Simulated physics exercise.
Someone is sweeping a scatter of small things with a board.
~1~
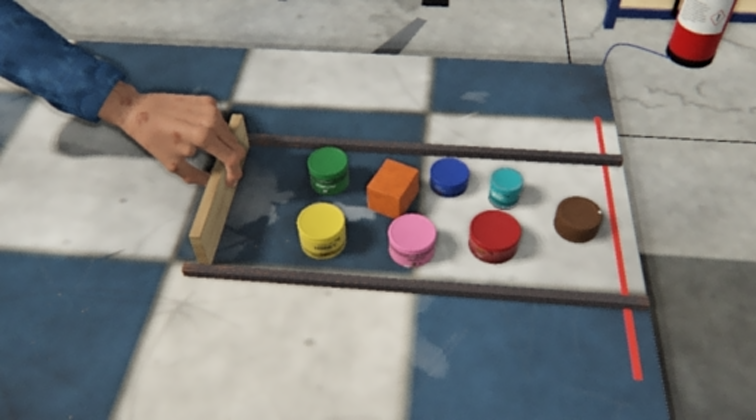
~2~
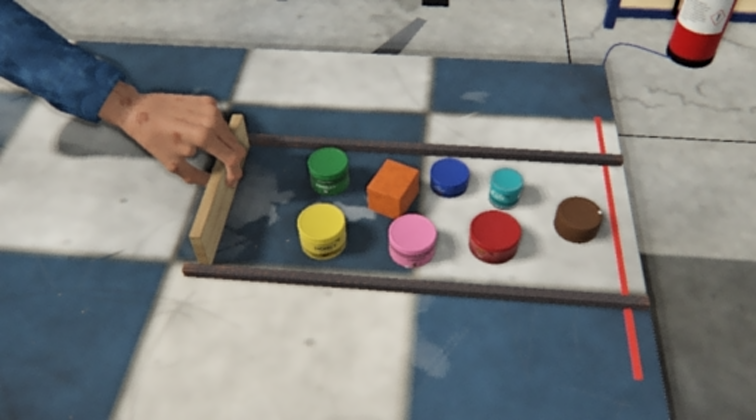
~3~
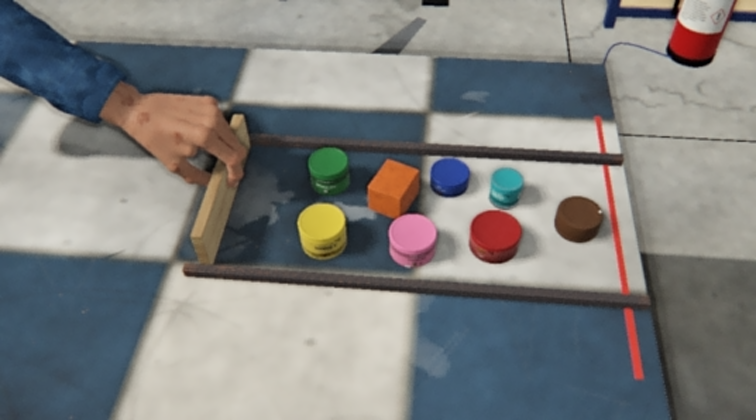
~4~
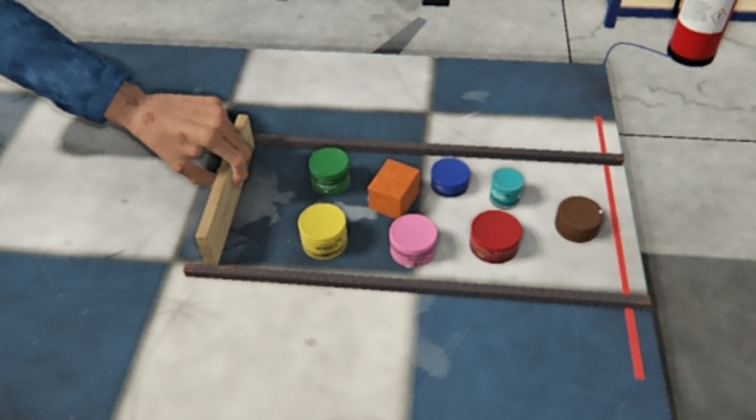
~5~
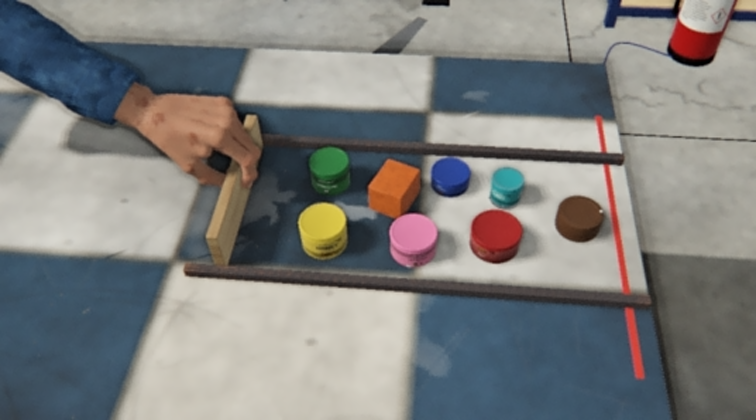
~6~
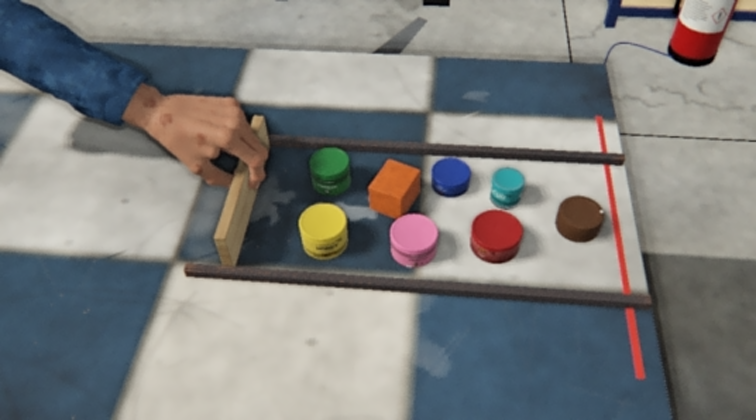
A hand slowly slides a wooden board slightly right toward colourful tubs that stay still.
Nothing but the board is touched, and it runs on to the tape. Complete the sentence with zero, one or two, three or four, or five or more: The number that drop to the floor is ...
The number that drop to the floor is five or more.
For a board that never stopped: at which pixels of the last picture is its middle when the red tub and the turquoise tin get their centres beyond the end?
The middle is at (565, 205) when it's the red tub, and at (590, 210) when it's the turquoise tin.
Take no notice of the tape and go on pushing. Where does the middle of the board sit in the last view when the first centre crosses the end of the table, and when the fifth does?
At (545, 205) for the first, at (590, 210) for the fifth.
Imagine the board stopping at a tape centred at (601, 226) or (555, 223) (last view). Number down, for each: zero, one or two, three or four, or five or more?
Count at position one: More than four; at position two: 1 or 2.
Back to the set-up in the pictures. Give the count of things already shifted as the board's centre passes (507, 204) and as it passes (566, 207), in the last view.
Tally: First 8; then 8.
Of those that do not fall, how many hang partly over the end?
It's 1.
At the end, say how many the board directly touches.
It ends up touching 1.
Early on, none off yet; brown lid at rest near (579, 219); turquoise tin at rest near (507, 188); red tub at rest near (496, 237).
A while later, none off yet; brown lid travelled about its own width near (607, 213); turquoise tin travelled about its own width near (557, 195); red tub travelled about its own width near (571, 230).
Finally, the number that fall off is five or more; lost, yellow tub, orange block, pink tub, blue tub, red tub, turquoise tin and brown lid.
